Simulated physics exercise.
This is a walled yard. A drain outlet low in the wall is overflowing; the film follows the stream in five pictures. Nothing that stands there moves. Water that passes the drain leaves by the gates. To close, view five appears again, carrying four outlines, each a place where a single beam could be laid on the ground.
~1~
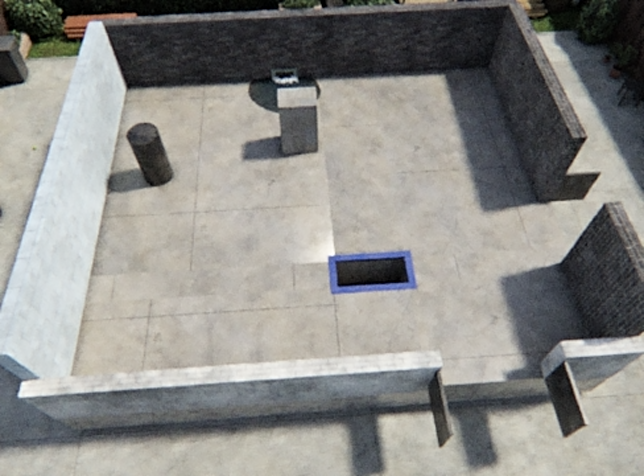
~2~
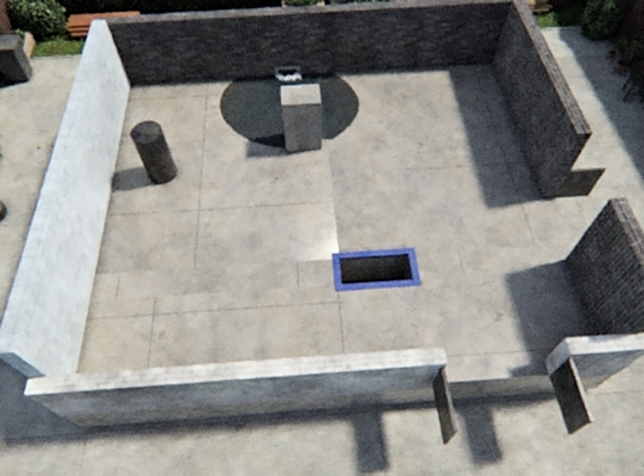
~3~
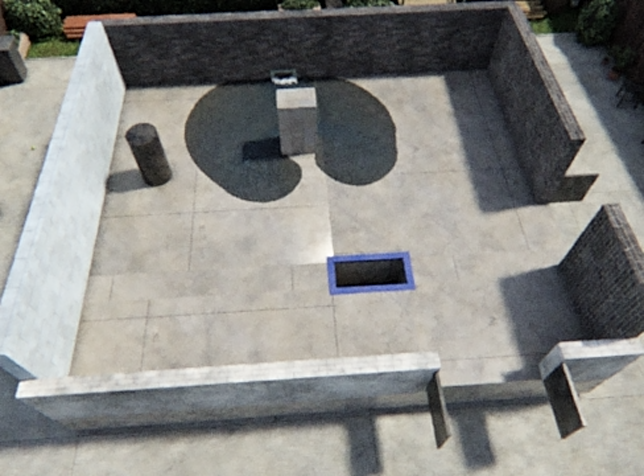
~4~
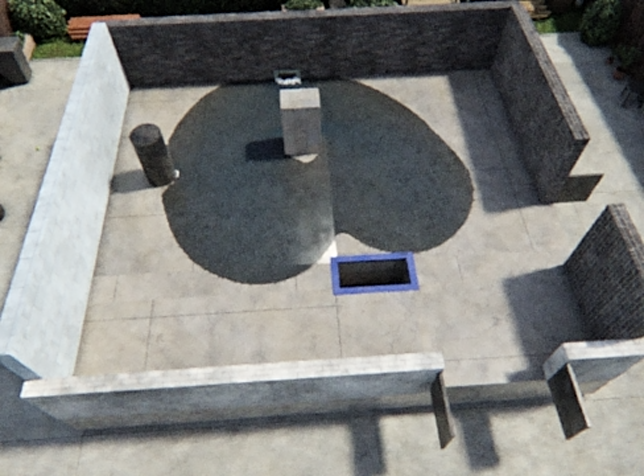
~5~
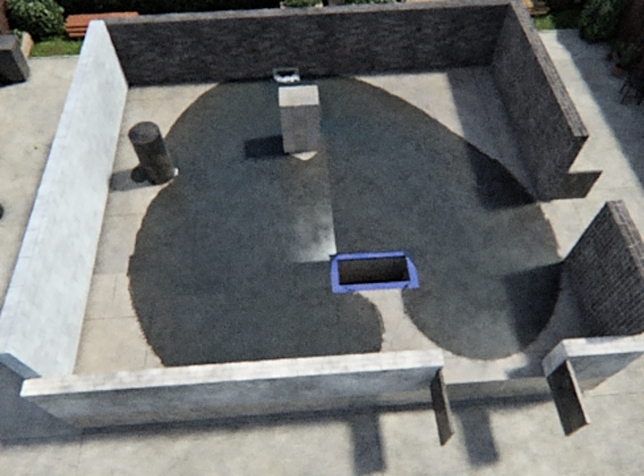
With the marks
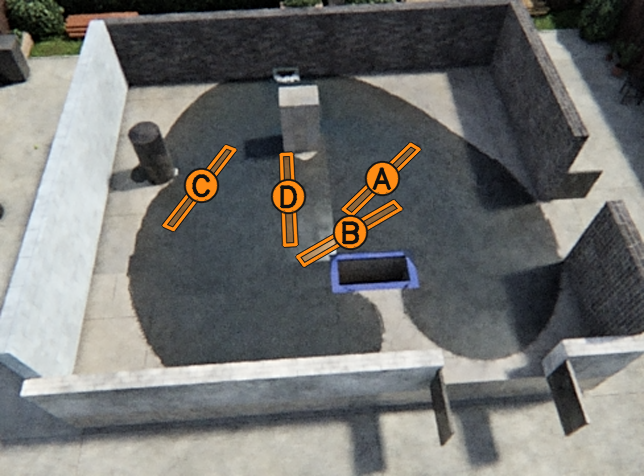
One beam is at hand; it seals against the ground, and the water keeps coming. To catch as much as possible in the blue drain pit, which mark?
Place C.
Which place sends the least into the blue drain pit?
Here it is place B.
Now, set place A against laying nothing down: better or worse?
It is worse.
On the marked copy, A from (347, 212) to (414, 146); B from (301, 260) to (397, 205); C from (168, 227) to (230, 148); D from (290, 244) to (286, 154).
If A is chosen, about 12 % of the stream runs into the blue drain pit, about 86 % out by the gates.
If B is chosen, about 4 % of the stream runs into the blue drain pit, about 95 % out by the gates.
If C is chosen, about 20 % of the stream runs into the blue drain pit, about 79 % out by the gates.
If D is chosen, about 13 % of the stream runs into the blue drain pit, about 86 % out by the gates.
